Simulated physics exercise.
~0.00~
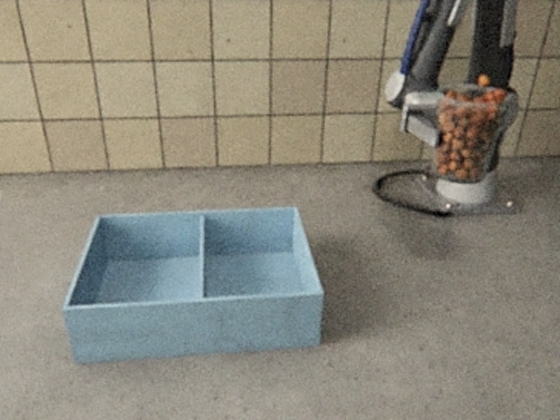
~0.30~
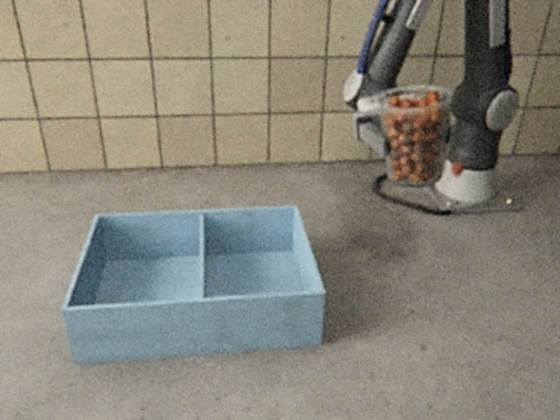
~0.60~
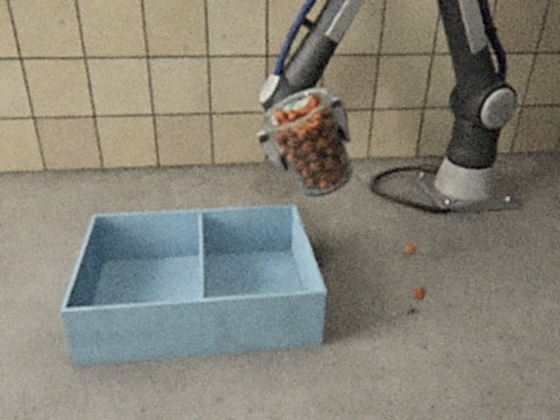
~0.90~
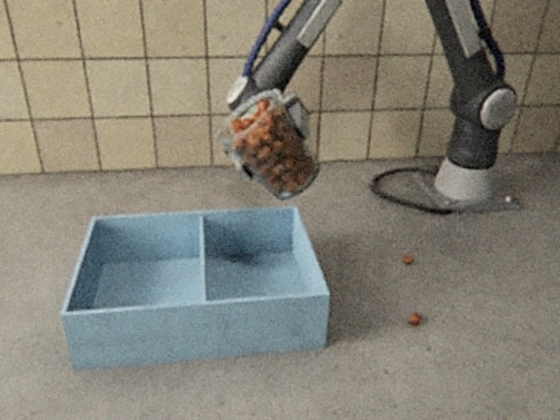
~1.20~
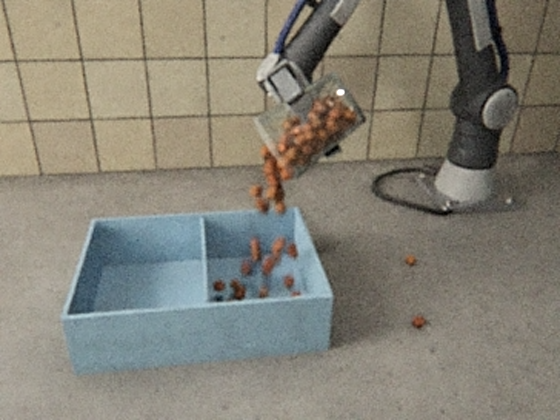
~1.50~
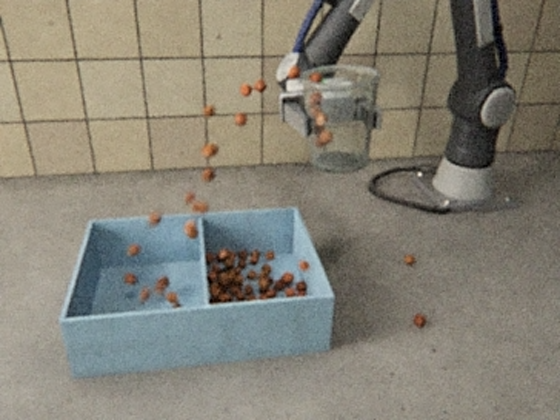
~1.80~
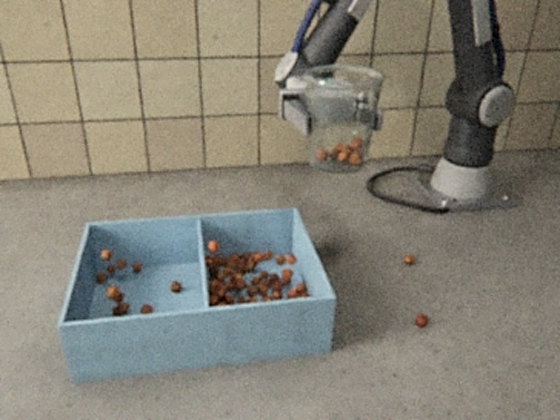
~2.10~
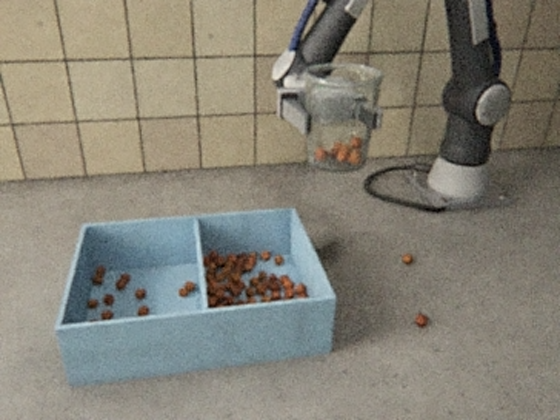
A robot arm carried a clear tumbler of hazelnuts left, dropping a couple on the table, and tipped it over a blue divided box; most landed in the right section, some in the left, and a few stayed in the tumbler once upright.
